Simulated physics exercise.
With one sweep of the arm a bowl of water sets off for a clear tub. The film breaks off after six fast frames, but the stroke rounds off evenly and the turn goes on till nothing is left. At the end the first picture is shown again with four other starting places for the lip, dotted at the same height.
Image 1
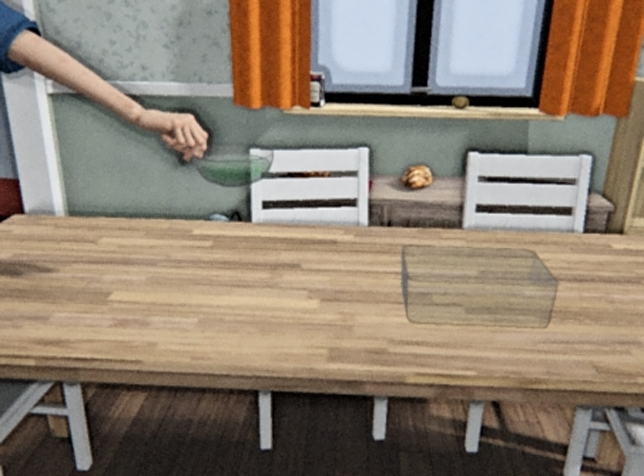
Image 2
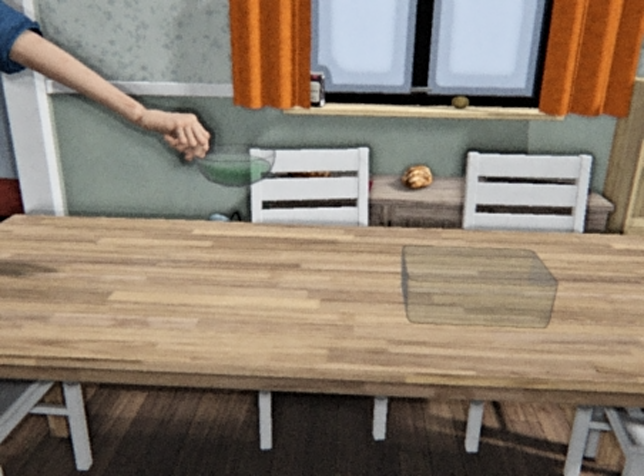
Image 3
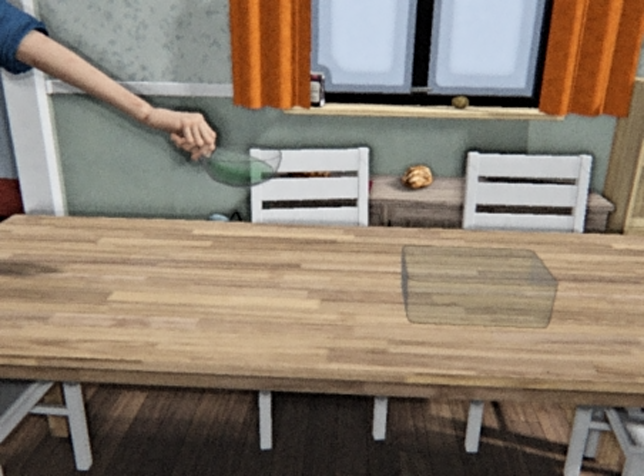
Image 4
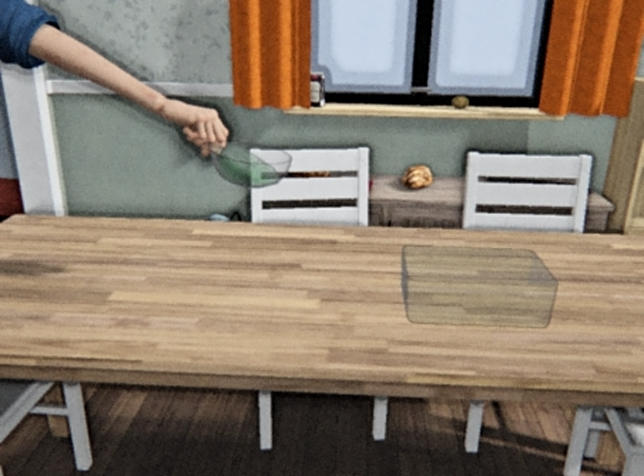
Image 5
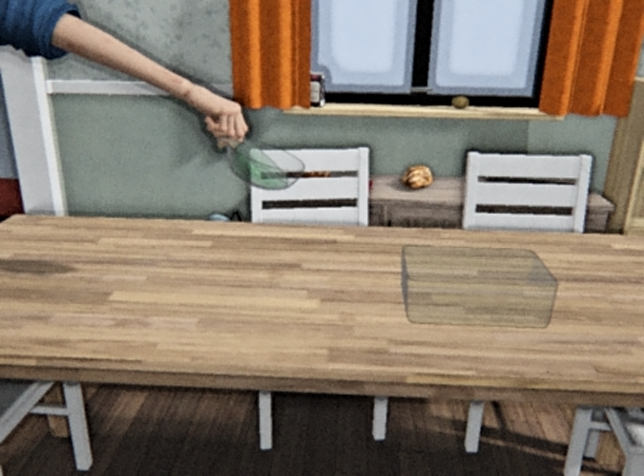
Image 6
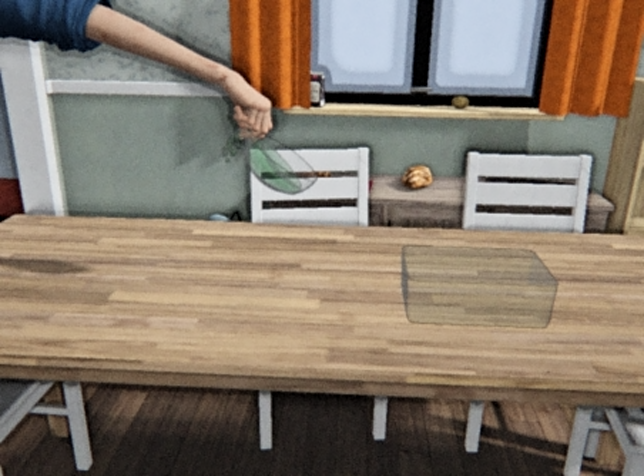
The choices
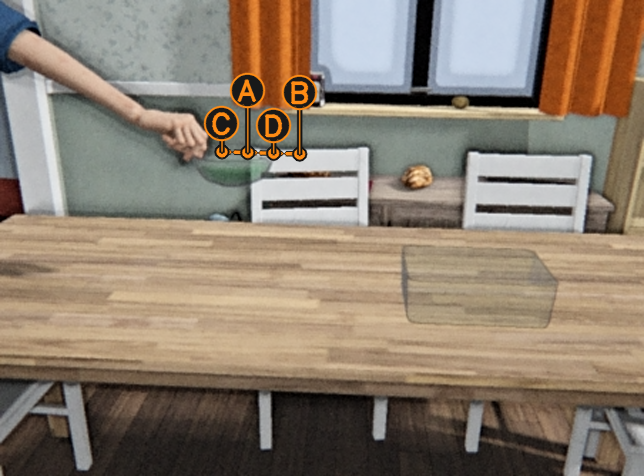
An arm in a blue sleeve held a see-through green bowl over the far left side of a wooden table, then moved it right and tilted it, while a clear tub sat still.
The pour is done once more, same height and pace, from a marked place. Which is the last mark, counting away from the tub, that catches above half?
The answer is spot A.
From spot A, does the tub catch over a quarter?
Yes, clearly.
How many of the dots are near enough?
Three.
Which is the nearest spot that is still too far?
Here it is spot C.
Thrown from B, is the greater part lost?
No.
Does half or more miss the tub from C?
Yes, it does.
On the marked copy, A at (247, 152); B at (299, 154); C at (221, 151); D at (273, 153).
With A, about 70 % lands in the tub, 20 % falls short and 10 % goes beside or beyond.
With B, about 61 % lands in the tub, 13 % falls short and 26 % goes beside or beyond.
With C, about 9 % lands in the tub, 85 % falls short and 7 % goes beside or beyond.
With D, about 70 % lands in the tub, 14 % falls short and 16 % goes beside or beyond.
